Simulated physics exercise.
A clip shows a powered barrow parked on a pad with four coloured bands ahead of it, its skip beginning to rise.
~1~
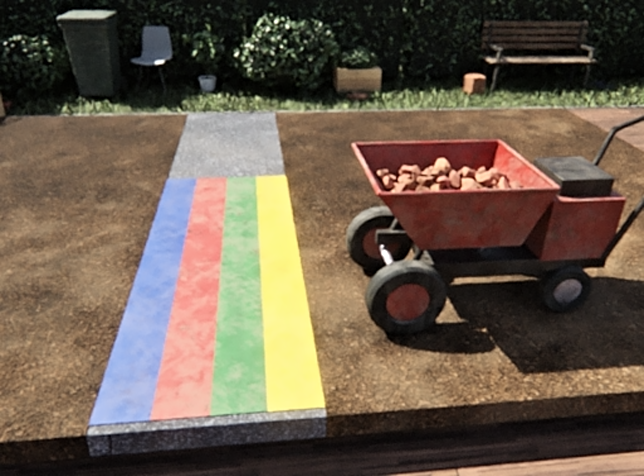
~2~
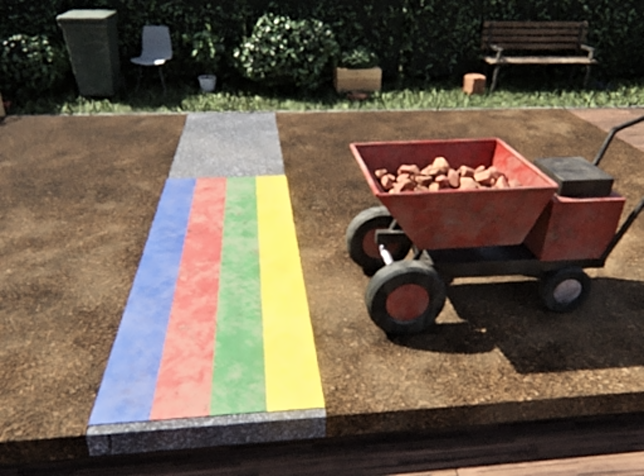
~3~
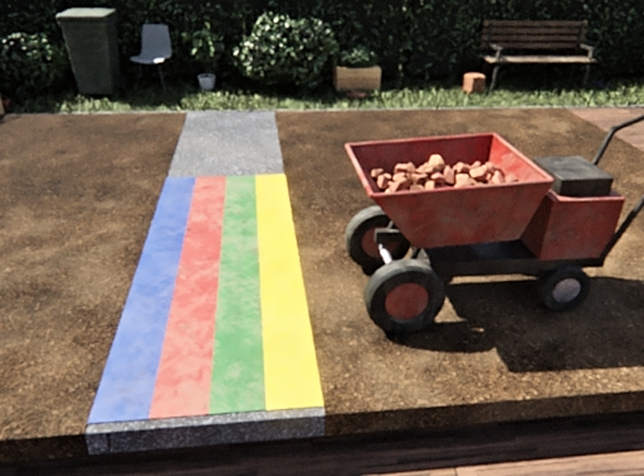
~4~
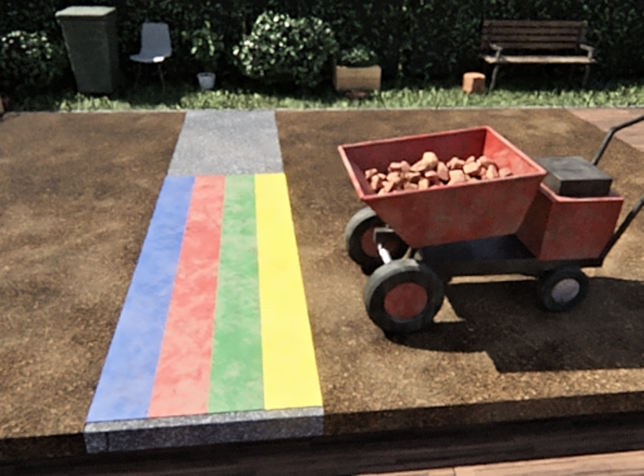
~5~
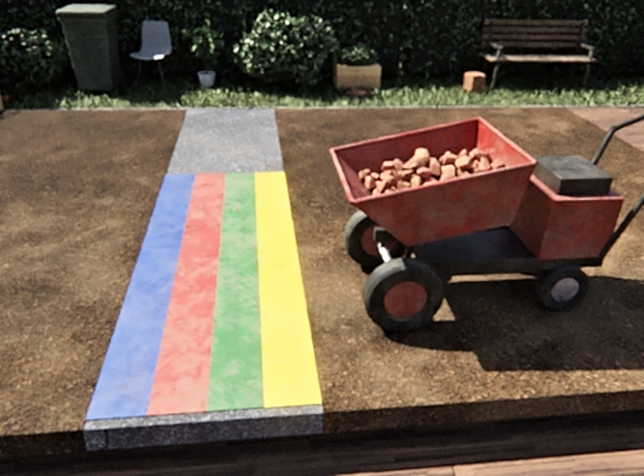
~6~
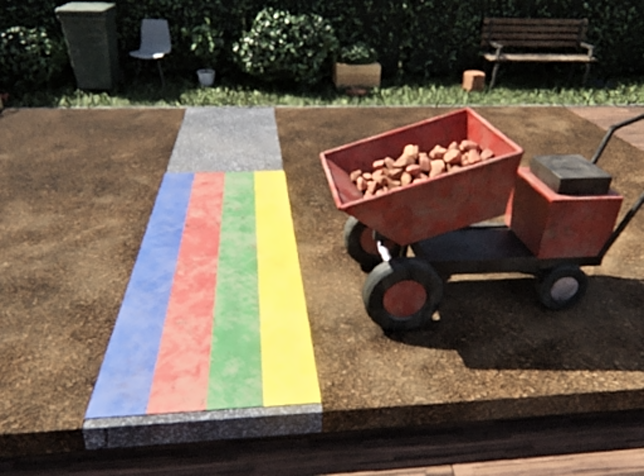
On a brown outdoor pad with blue, red, green and yellow bands, a red powered barrow stands at right, its skip of rubble level. The skip barely tips toward the bands at first, then tilts further, its rear rising and its lip dipping leftward, while the wheels stay put.
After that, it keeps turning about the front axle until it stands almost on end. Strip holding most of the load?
Green.
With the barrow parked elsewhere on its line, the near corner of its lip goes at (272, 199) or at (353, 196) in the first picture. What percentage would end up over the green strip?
Close to 0 in a hundred, and close to 40 in a hundred.
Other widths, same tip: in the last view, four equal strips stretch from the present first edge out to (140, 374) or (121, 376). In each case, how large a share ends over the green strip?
30 and 40 percent, roughly.
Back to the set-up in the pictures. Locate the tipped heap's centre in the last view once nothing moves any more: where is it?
About pixel (237, 292).
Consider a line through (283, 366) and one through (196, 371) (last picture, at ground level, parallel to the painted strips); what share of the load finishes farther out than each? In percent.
The first gives 80 %, the second 20 %.
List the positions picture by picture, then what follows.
The first frame shows lip of the skip near (380, 195), level; top of the load near (468, 184), lumps of rubble; yellow strip near (292, 365); green strip near (240, 369); red strip near (186, 373); blue strip near (131, 376).
The second frame shows lip of the skip near (378, 196), level; top of the load near (466, 184).
The third frame shows lip of the skip near (372, 197), tipped barely; top of the load near (462, 180).
The fourth frame shows lip of the skip near (363, 199), tipped a little; top of the load near (469, 180).
The fifth frame shows lip of the skip near (353, 203), tipped a little; top of the load near (462, 174).
The sixth frame shows lip of the skip near (341, 208), tipped clearly; top of the load near (452, 168); yellow strip near (288, 361); green strip near (236, 364); red strip near (183, 367); blue strip near (128, 370).
Shortly afterwards, skip tipped steeply; the whole lot in the skip.
Next, skip tipped steeply; the bulk in the skip; only a few over the yellow strip; a little over the green strip.
Some moments later, skip tipped right over; near a quarter in the skip; near a quarter over the yellow strip; near a third over the green strip; near a quarter over the red strip; a little over the blue strip; only a few off the paint.
In the end, skip tipped right over; a little in the skip; near a quarter over the yellow strip; near a third over the green strip; near a quarter over the red strip; a little over the blue strip; only a few off the paint.
